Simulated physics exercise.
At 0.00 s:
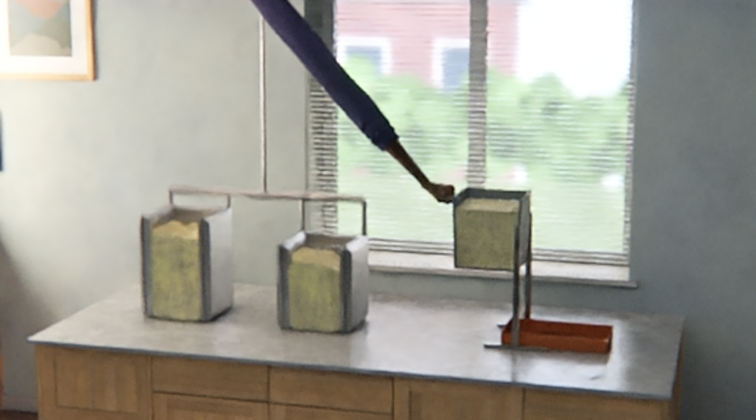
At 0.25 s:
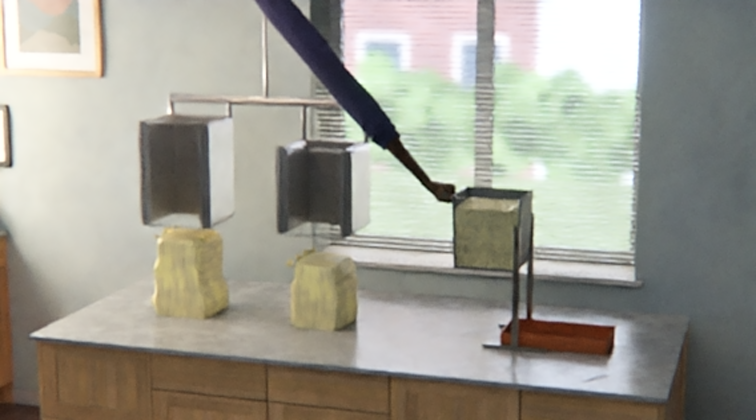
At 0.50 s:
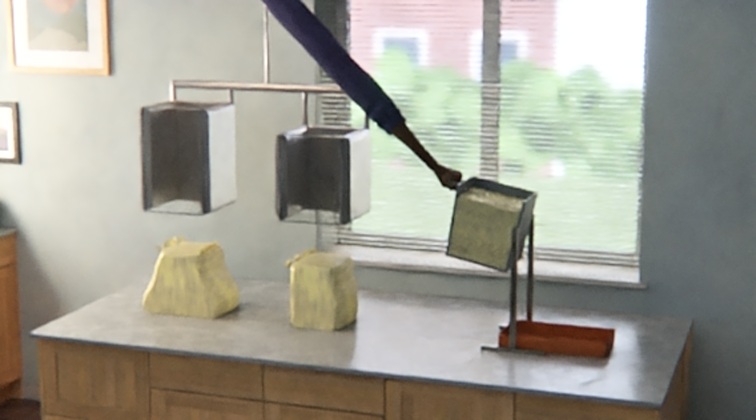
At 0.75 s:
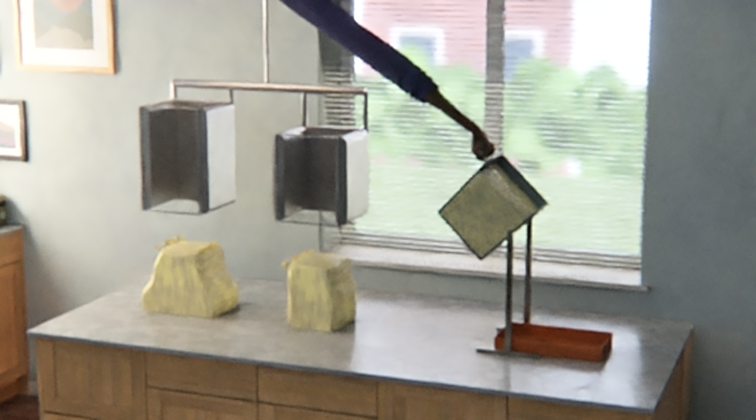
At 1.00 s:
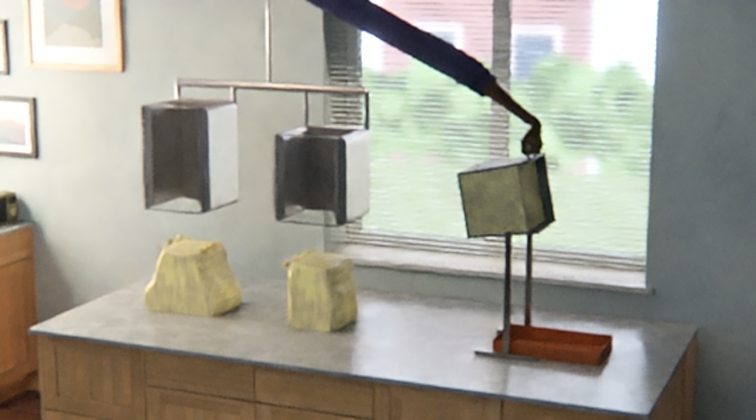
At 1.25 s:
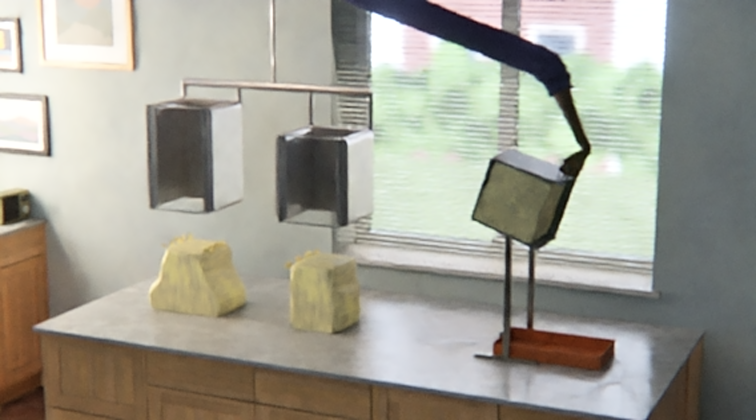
In a grey-walled room with a blind-covered window, the view looks slightly down on a grey-topped wooden counter. Two pale yellow blocks of mashed potato stand left and centre inside metal moulds, and a tub of it sits right on a stand above a red-brown tray. The moulds rise, the left block slumps more, and a dark-sleeved arm turns the tub clockwise well over as the camera drifts slightly.
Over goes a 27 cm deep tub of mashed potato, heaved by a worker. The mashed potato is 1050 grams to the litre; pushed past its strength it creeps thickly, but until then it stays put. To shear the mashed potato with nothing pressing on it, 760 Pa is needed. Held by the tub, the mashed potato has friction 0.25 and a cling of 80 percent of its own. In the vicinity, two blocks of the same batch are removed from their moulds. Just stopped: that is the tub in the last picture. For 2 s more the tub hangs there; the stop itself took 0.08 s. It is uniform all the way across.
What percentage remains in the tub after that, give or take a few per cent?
36 %.
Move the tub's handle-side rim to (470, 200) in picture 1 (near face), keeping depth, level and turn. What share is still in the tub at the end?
Near 100 per cent.
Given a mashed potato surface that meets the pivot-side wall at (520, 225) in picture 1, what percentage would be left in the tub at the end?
Result: Approx. 60 % remaining in tub.
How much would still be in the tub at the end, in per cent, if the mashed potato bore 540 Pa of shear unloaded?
That comes out at roughly 0 %.
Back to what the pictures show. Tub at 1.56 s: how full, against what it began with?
Near 75 in a hundred.
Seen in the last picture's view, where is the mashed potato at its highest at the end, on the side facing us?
It ends up highest close to (515, 210).
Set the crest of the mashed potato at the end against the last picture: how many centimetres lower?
Roughly 16 cm.
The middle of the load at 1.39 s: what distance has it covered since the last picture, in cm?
Something like 3 cm, I'd say.
After 1.39 s, the tub is at 108 degrees and holds 100 %.
After 1.56 s, the tub is at 108 degrees and holds 73 %.
After 1.73 s, the tub is at 108 degrees and holds 45 %.
After 1.90 s, the tub is at 108 degrees and holds 36 %.
After 3.25 s, the tub is at 108 degrees and holds 36 %.
